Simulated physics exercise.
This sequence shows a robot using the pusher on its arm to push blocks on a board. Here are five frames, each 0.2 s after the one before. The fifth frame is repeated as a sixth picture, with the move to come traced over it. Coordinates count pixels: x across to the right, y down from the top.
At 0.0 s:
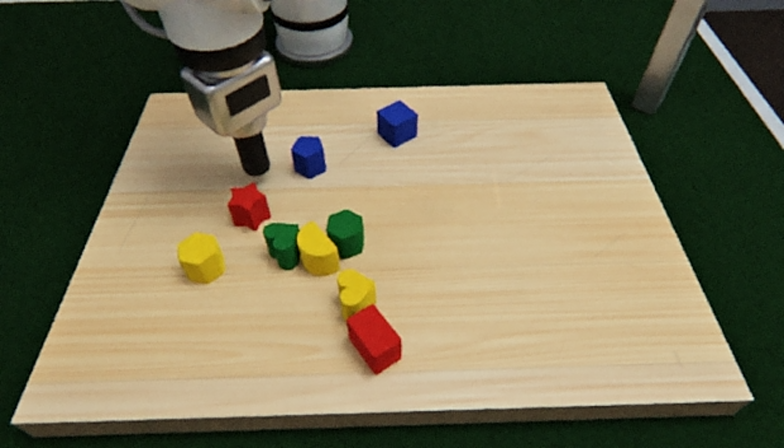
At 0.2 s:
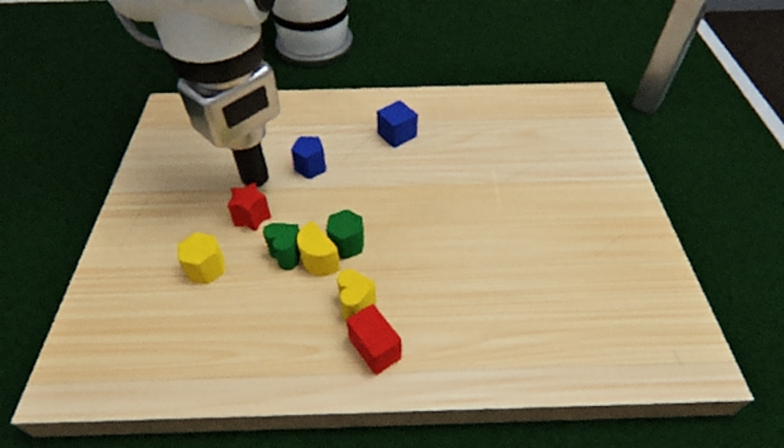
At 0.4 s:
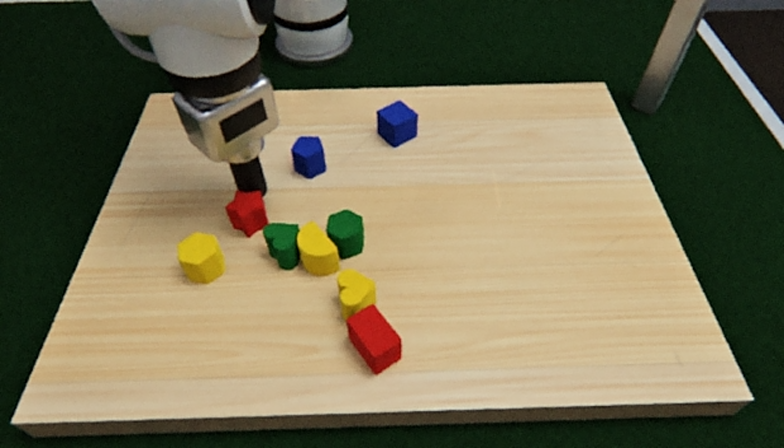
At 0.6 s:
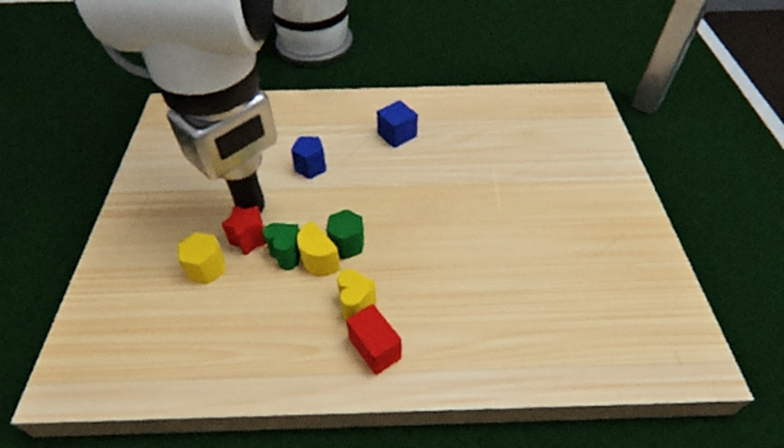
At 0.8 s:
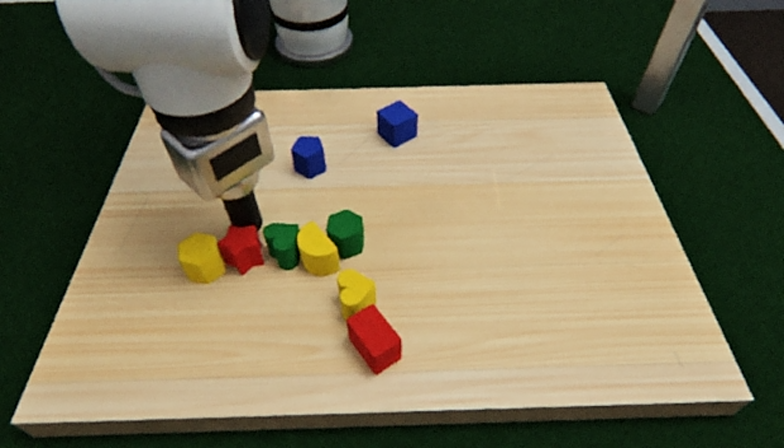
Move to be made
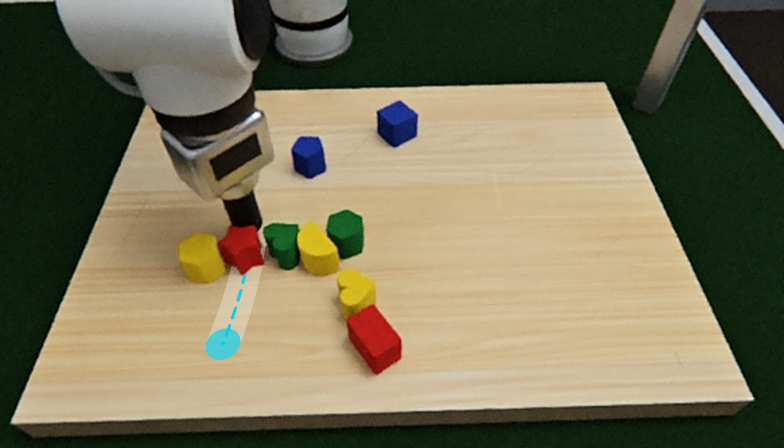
In this clip, a robot arm above a wooden board of colored blocks lowers its black pusher tip toward a red star block, then pushes it a short way down the board, into the gap between yellow and green blocks.
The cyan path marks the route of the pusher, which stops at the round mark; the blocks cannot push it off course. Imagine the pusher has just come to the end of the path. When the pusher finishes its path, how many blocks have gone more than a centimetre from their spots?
One.
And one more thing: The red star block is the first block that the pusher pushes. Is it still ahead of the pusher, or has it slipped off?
It sits in front of the pusher.
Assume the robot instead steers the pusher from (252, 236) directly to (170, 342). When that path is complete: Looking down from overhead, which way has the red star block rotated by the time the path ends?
It turns counter-clockwise.
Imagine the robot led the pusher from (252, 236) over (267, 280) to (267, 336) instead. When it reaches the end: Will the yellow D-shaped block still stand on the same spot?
No, that is not what happens.
Path on the board, from (252, 236) over (246, 268) and (237, 304) to (223, 344).
The first path, step by step. One third of the way, pusher at (242, 259); red star block at (231, 274).
Two thirds of the way, pusher at (232, 295); red star block at (220, 314).
At the end, pusher at (218, 335); yellow hexagonal block in place; red star block at (206, 358).
